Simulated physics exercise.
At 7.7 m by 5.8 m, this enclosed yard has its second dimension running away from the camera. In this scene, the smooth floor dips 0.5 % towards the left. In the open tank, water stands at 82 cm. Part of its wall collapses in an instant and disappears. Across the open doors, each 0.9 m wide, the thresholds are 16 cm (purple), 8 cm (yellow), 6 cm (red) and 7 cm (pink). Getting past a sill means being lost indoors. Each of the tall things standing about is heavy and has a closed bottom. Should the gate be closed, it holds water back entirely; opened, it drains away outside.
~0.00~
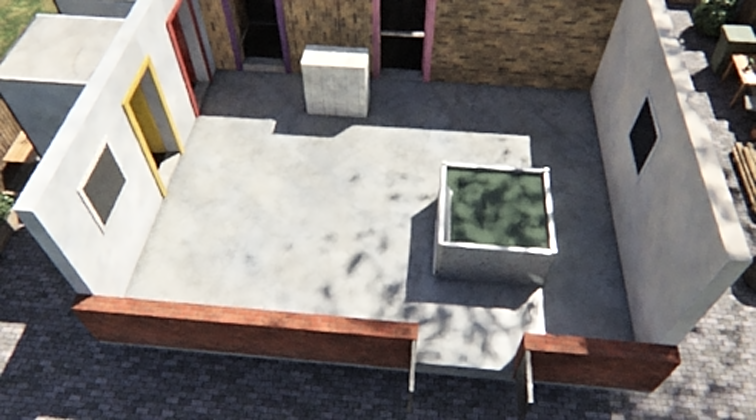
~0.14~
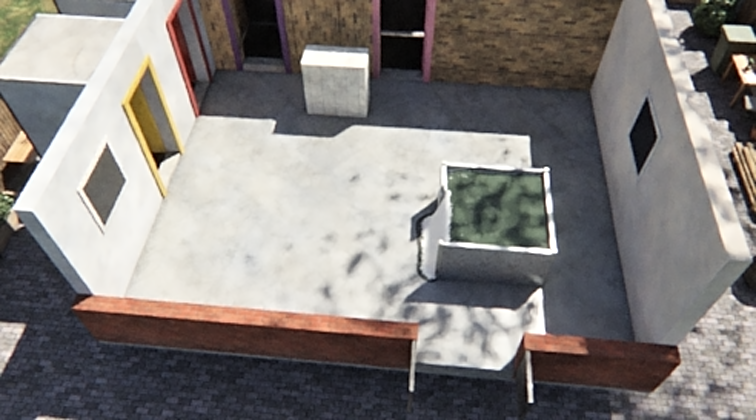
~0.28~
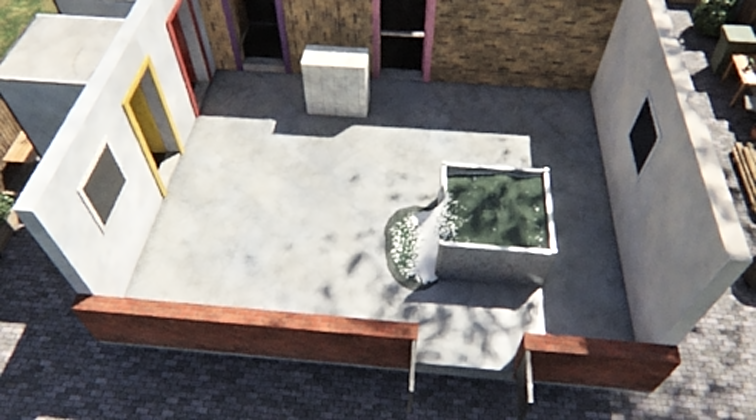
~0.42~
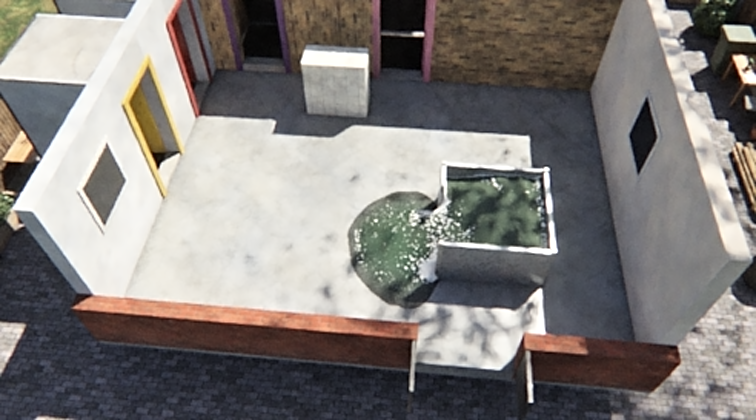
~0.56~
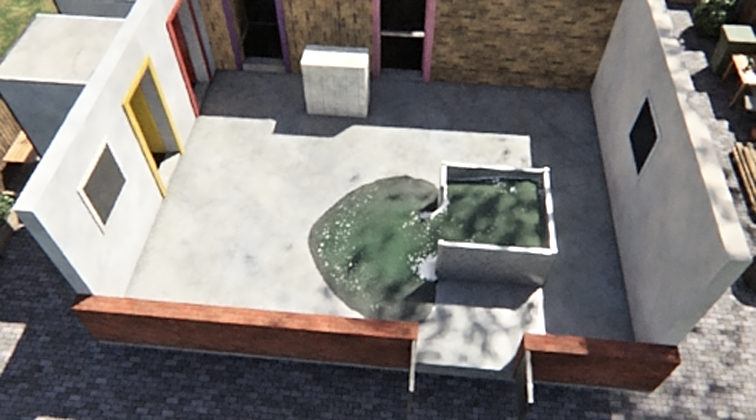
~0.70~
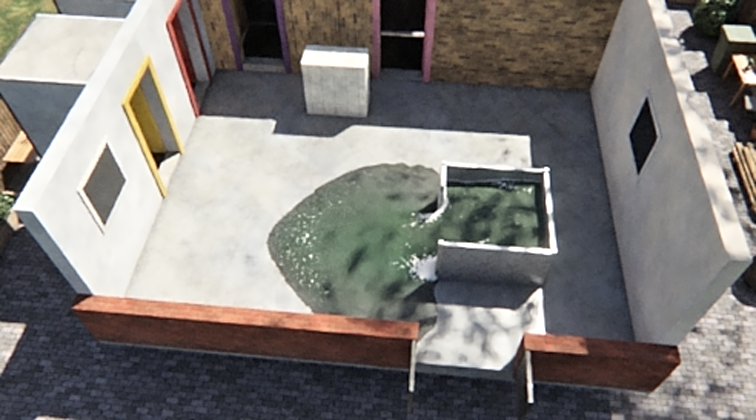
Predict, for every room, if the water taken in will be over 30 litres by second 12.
Prediction: For the purple door, not over 30 litres; for the yellow door, over 30 litres; for the red door, over 30 litres; for the pink door, not over 30 litres.
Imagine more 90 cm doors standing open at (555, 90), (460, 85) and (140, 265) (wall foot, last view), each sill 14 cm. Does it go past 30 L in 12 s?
Door 1: Lower; door 2: Lower; door 3: Higher.
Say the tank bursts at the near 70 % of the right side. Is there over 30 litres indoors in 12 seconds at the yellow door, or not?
Well, at yellow it would be too little.
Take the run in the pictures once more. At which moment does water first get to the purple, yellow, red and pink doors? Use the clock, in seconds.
Arrival: Purple 3.2 s, yellow 1.6 s, red 2.4 s, pink 5.5 s.
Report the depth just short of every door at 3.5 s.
Depths in cm: Purple 5, yellow 15, red 8, pink 0.
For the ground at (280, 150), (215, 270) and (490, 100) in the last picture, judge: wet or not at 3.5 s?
Going in order, covered, then covered, then clear.
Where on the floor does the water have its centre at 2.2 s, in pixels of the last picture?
I'd put it close to (338, 243).
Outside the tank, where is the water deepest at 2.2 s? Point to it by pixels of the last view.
In the final picture, near (131, 310).
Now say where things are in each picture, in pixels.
The first picture shows still water, 82 cm deep, in the open tank at (495, 208).
In the second picture, water pours out at (441, 238) and has run 0.6 m, to (433, 280); typically 7 cm deep outside, 82 cm at the open tank's back.
In the third picture, the front is at (396, 218), 0.9 m from the gap at (441, 238); 0.9 m2 of floor is under water; 78 cm left at the back of the open tank.
In the fourth picture, water pours out at (440, 239) and has run 1.4 m, to (355, 227); typically 9 cm deep outside, 71 cm at the open tank's back.
In the fifth picture, the front is at (313, 241), 2.1 m from the gap at (440, 239); 4.1 m2 of floor is under water; 71 cm left at the back of the open tank.
In the sixth picture, the front is at (273, 238), 2.7 m from the gap at (440, 239); 6.2 m2 of floor is under water; 66 cm left at the back of the open tank.
After 1.4 s water covers 40 % of the floor and is deepest (31 cm) near (423, 253); purple door not reached, yellow door not reached, red door not reached, pink door not reached.
After 2.2 s water covers 45 % of the floor and is deepest (42 cm) near (131, 310); purple door not reached, yellow door 20 cm at the sill, 20 L in, red door not reached, pink door not reached.
After 3.5 s water covers 50 % of the floor and is deepest (25 cm) near (193, 305); purple door 5 cm at the sill, 0 L in, yellow door 15 cm at the sill, 69 L in, red door 8 cm at the sill, 5 L in, pink door not reached.
After 7.0 s water covers 60 % of the floor and is deepest (14 cm) near (301, 113); purple door 13 cm at the sill, 3 L in, yellow door 7 cm at the sill, 87 L in, red door 14 cm at the sill, 46 L in, pink door 7 cm at the sill, 0 L in.
After 12.0 s water covers 90 % of the floor and is deepest (8 cm) near (147, 241); purple door 7 cm at the sill, 3 L in, yellow door 7 cm at the sill, 89 L in, red door 8 cm at the sill, 109 L in, pink door 4 cm at the sill, 0 L in.
